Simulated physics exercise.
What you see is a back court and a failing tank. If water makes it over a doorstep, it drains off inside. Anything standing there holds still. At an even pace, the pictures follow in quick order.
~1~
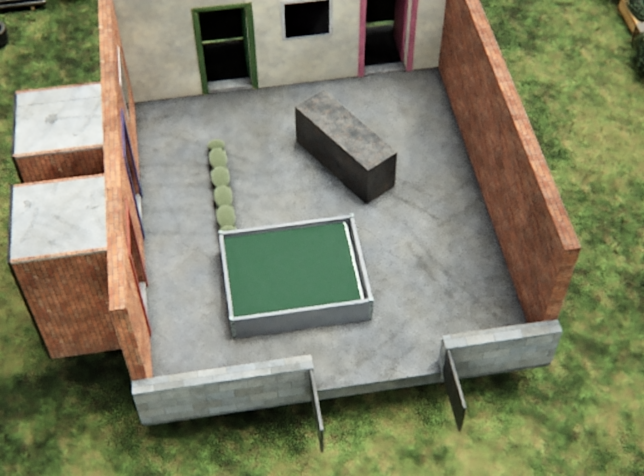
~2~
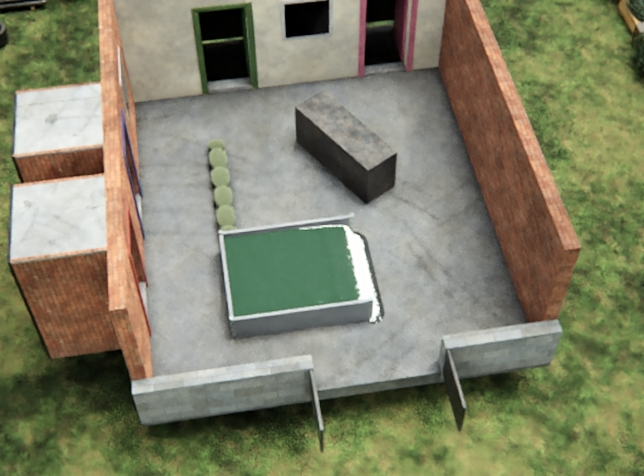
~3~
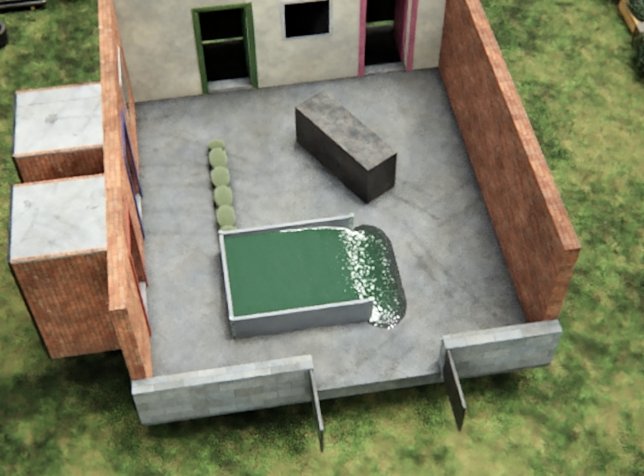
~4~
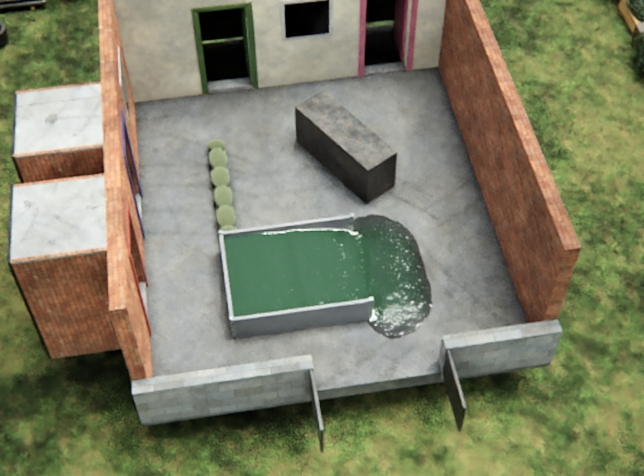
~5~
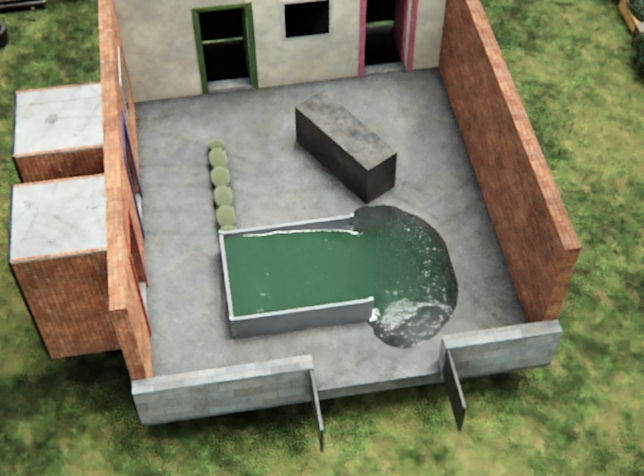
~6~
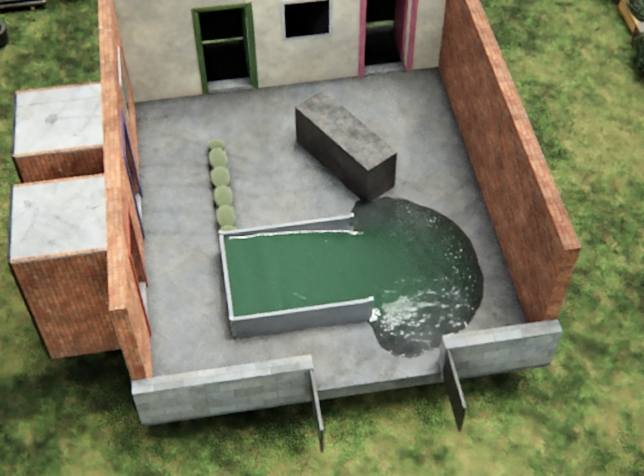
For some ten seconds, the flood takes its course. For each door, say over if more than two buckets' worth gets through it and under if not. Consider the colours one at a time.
Green door: Under, pink door: Over, blue door: Under, red door: Under.
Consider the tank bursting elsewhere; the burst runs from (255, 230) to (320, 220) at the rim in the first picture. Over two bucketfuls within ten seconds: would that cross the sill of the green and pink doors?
The green one lets more in, the pink one stays under.
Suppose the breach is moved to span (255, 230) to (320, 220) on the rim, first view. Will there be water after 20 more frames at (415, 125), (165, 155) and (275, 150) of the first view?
Taken in turn they're unwetted, unwetted and swamped.
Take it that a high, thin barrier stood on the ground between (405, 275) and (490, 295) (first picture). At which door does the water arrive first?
Answer: The one in pink.
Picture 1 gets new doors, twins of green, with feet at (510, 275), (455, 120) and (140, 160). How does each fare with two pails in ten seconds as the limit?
Log: Door one beats the mark; door two misses the mark; door three misses the mark.
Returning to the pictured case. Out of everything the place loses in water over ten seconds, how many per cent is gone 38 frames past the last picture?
It comes to around 50 per cent.
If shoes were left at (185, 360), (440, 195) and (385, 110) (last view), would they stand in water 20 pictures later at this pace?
The three points read clear, soaked through and soaked through.
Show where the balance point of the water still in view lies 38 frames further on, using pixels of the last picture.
Close to pixel (385, 223).
A moment on, water covers 25 % of the floor; the green door not reached, the pink door not reached, the blue door not reached, the red door not reached.
Next, water covers 25 % of the floor; the green door not reached, the pink door not reached, the blue door not reached, the red door not reached.
Then, water covers 35 % of the floor; the green door not reached, the pink door wet at the sill, nothing in, the blue door not reached, the red door not reached.
Later, water covers 60 % of the floor; the green door wet at the sill, nothing in, the pink door over two buckets in, the blue door not reached, the red door not reached.
In the end, water covers 90 % of the floor; the green door wet at the sill, nothing in, the pink door far over two buckets in, the blue door wet at the sill, nothing in, the red door wet at the sill, nothing in.
